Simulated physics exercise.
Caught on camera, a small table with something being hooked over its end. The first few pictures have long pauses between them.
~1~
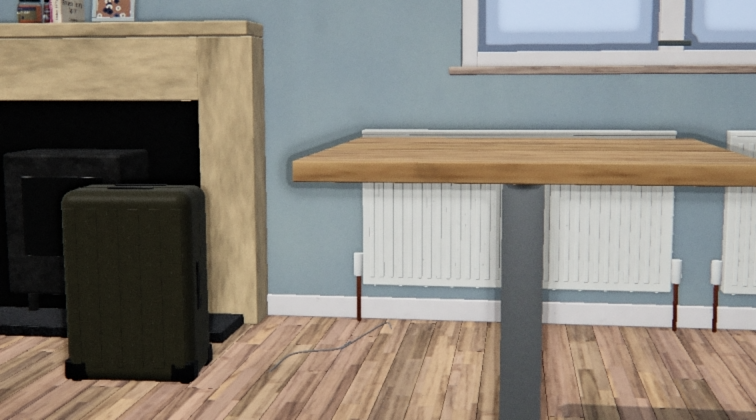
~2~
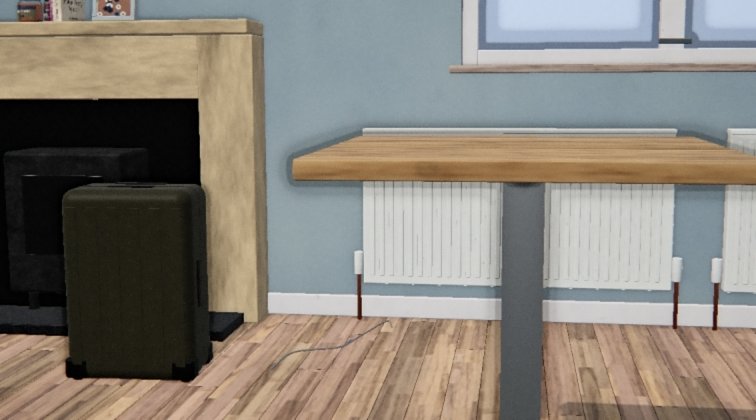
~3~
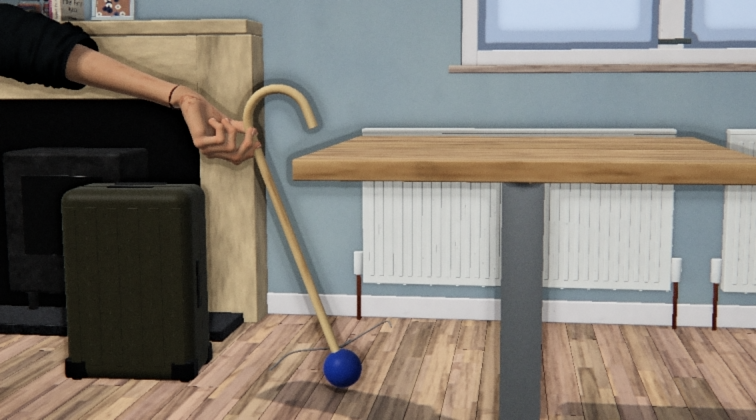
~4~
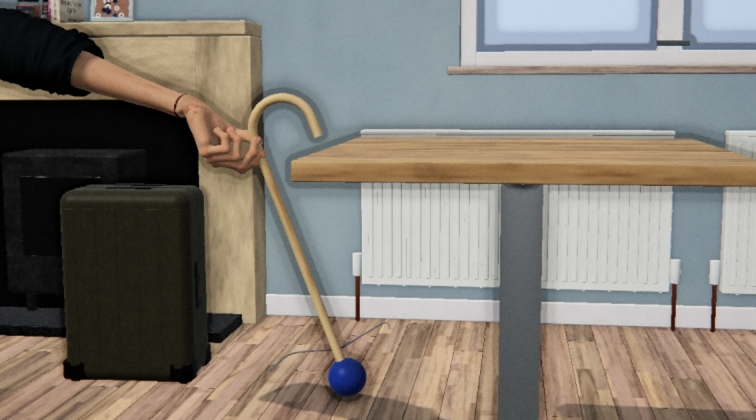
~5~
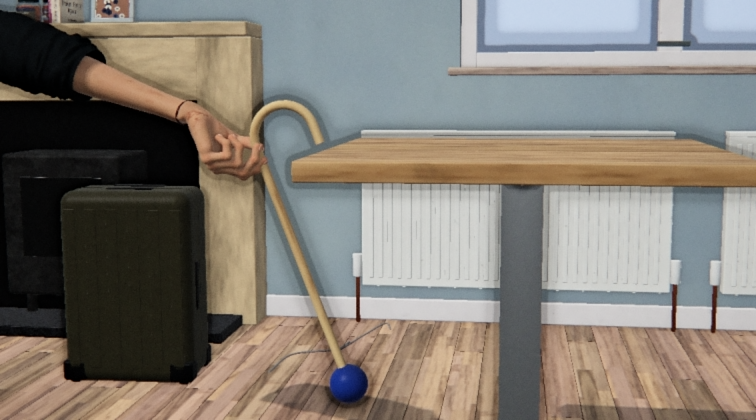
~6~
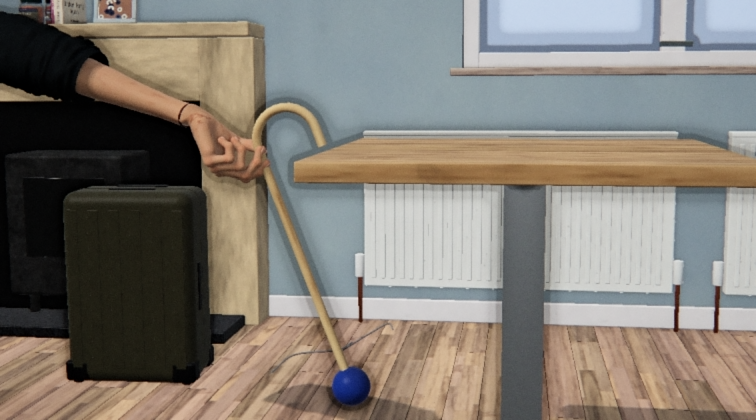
A hand reached in from the left holding a pale hooked stick with a blue ball at its bottom, then lowered it slightly until the hook sat over the left end of the wooden table.
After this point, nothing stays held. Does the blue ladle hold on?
Most likely it loses its grip on the table.
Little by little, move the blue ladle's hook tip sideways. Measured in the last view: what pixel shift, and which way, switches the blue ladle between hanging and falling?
Going right by 12 pixels does it.
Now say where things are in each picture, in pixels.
The first frame shows table (524, 157).
The second frame shows table (524, 155).
The third frame shows still on the way; blue ladle (315, 235); table (524, 156).
The fourth frame shows still on the way; blue ladle (320, 244); table (523, 157).
The fifth frame shows still on the way; blue ladle (322, 251); table (523, 158).
The sixth frame shows in place, still held; blue ladle (324, 253); table (525, 158).
Then, 0.38 s past the last view, blue ladle come down near (297, 392).
Then, 0.64 s past the last view, blue ladle in the air.
Finally, the blue ladle falls to the floor.
